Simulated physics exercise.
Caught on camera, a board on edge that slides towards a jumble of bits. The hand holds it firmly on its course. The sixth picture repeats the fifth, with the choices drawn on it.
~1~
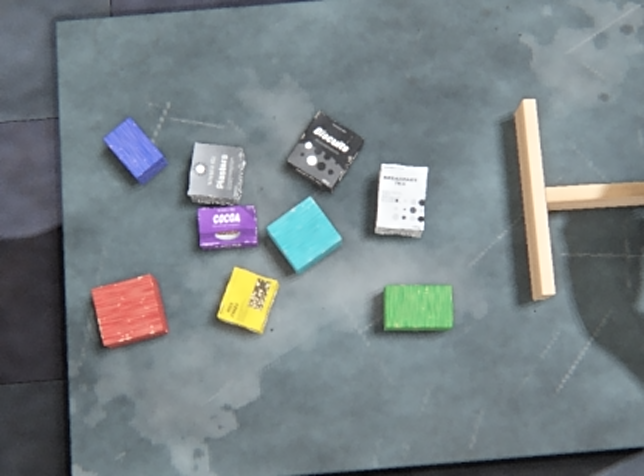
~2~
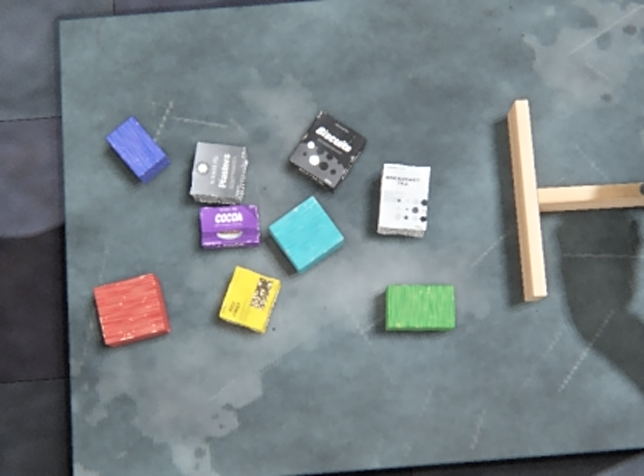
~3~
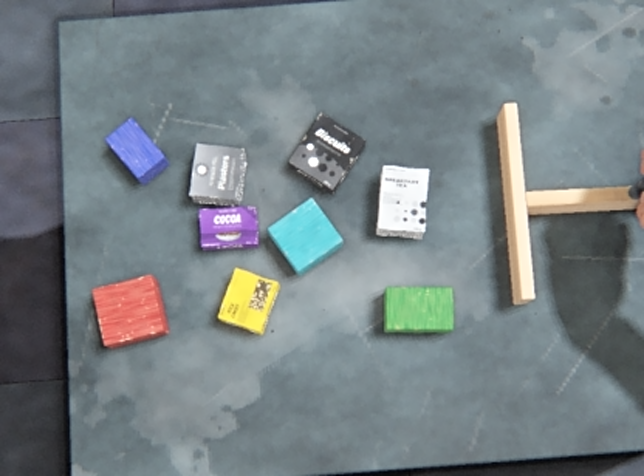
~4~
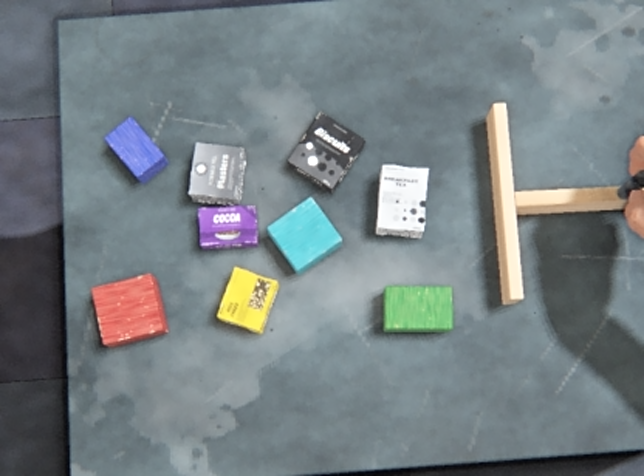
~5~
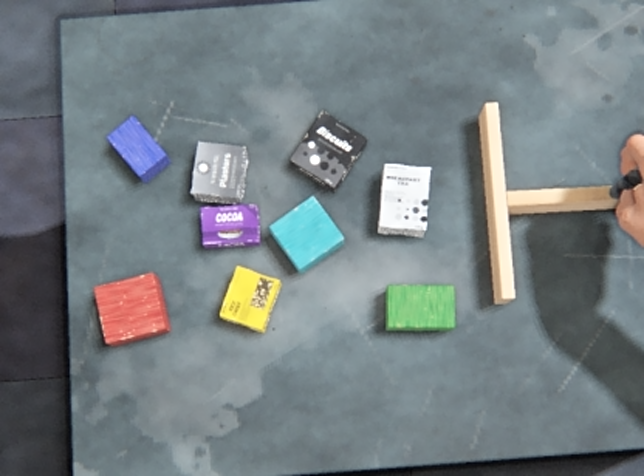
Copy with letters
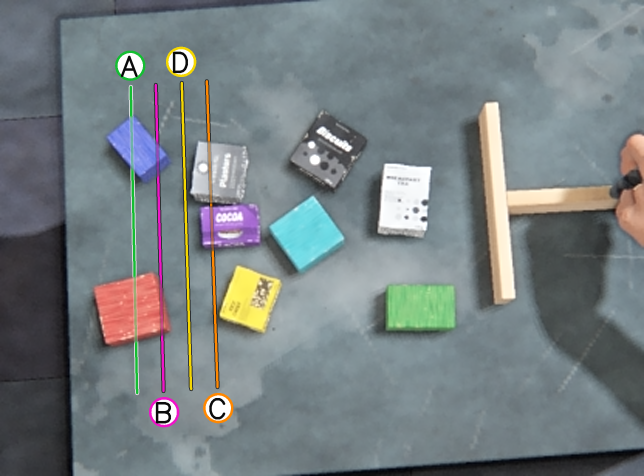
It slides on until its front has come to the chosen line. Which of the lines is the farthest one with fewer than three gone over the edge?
B.
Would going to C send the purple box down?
No.
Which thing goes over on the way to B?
It is the purple box.
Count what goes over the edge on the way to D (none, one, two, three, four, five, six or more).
By then, one.
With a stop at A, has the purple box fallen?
Yes.
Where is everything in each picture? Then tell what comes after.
In the first picture, green block (417, 309); grey box (218, 175); board (539, 195).
In the second picture, board (531, 196); red block (133, 311).
In the third picture, board (520, 199); black packet (327, 154).
In the fourth picture, board (508, 199); white packet (402, 201).
In the fifth picture, board (500, 199); green block (420, 309); grey box (221, 174); turquoise block (307, 235).
On the marked copy, A at (134, 236); B at (160, 234); C at (212, 230); D at (186, 232).
Following B. Soon after the start, board (378, 208); green block (347, 326); black packet (318, 149).
Later, board (254, 217); blue block (113, 144); purple box (121, 230).
In the end, board (158, 225); purple box over the edge; blue block (61, 135); one fallen.
As for the rest, A drops five; C is within the limit but short; D is within the limit but short.
